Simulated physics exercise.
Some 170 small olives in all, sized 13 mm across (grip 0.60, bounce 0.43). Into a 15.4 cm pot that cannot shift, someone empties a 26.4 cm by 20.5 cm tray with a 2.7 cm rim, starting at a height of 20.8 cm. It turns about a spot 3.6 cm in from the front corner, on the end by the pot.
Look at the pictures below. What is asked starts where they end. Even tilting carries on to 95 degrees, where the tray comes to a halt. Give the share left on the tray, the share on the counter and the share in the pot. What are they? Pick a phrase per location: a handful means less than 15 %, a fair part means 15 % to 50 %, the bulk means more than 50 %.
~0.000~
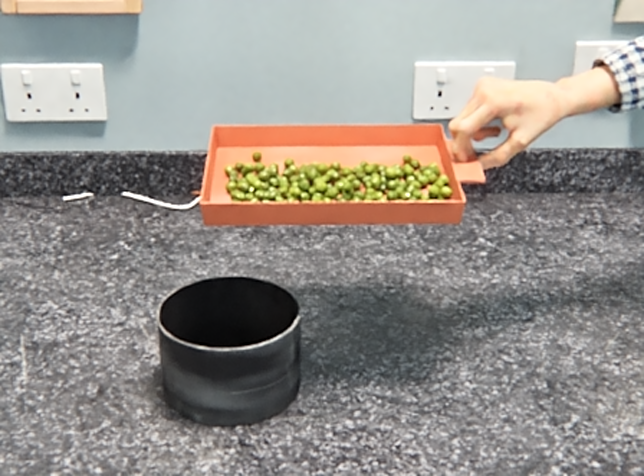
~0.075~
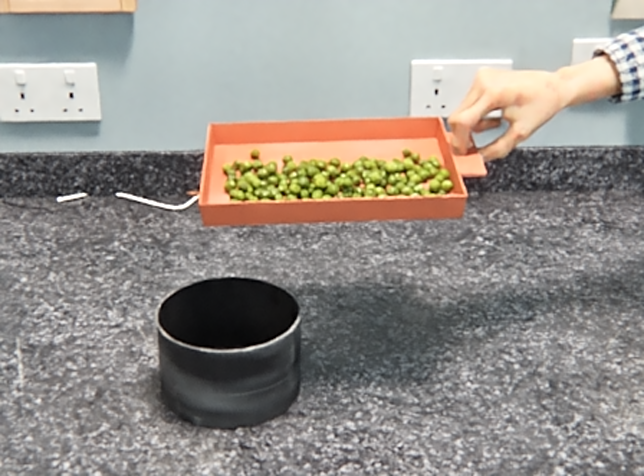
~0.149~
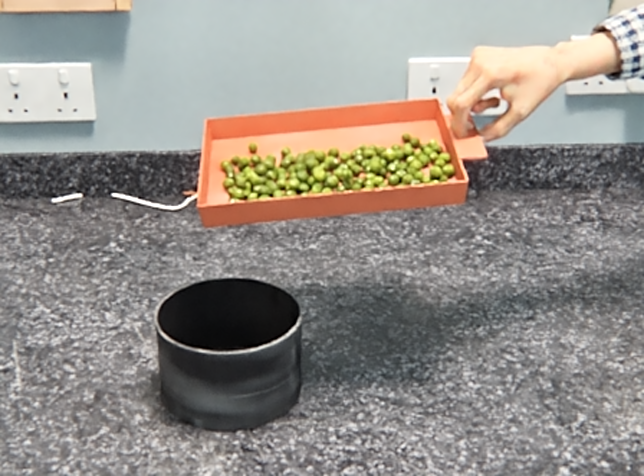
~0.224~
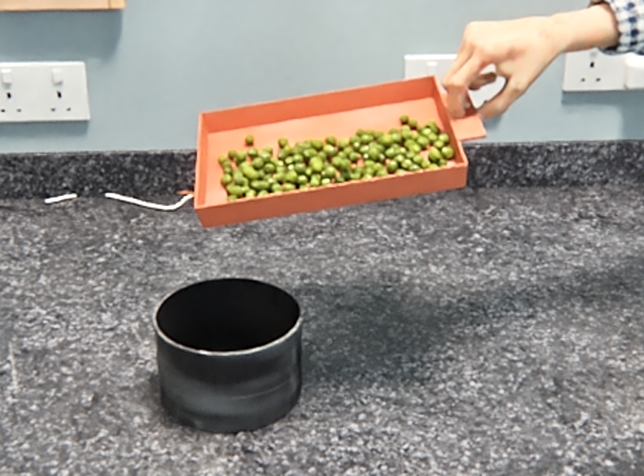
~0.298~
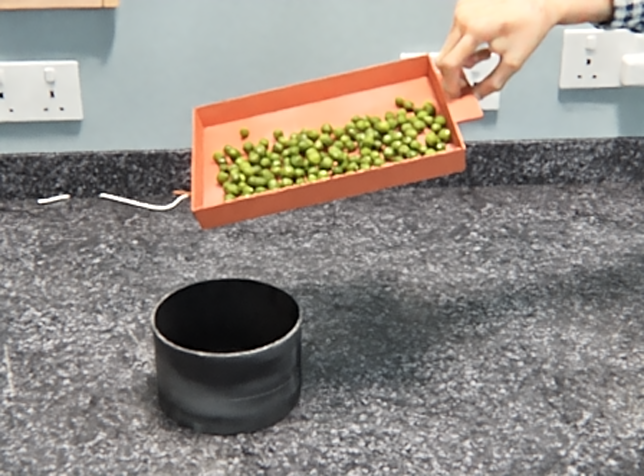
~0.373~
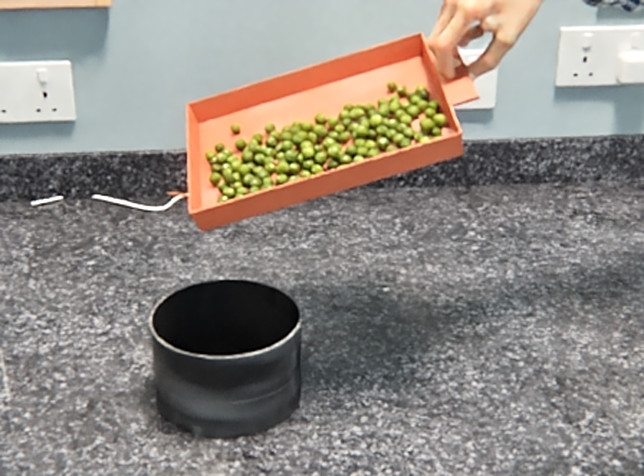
Left on the tray: A handful, counter: The bulk, pot: A fair part.
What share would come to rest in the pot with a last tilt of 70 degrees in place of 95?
About 0 in a hundred would end up in the pot.
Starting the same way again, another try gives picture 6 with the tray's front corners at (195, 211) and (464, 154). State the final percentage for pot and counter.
Final per cent - pot 45, counter 50.
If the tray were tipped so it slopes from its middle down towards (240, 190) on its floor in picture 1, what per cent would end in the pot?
About 15 per cent.
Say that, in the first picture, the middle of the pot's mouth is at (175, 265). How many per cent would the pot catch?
Estimate: ~ 5 %.
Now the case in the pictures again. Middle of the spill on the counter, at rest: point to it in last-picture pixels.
(76, 421).
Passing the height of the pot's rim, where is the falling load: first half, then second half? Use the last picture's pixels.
(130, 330) or so first, later (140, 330).
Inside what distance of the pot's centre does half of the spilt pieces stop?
Some 18 cm, give or take.
Then, at 0.96 s, tilt 55 degrees; the tray holds 100 %, the pot 0 %.
After 1.36 s, tilt 79 degrees; the tray holds 95 %, the pot 0 %.
Then, at 1.83 s, tilt 95 degrees; the tray holds 20 %, the pot 10 %.
In the end, at 2.8 s, tray 0 %, counter 75 %, pot 25 %.
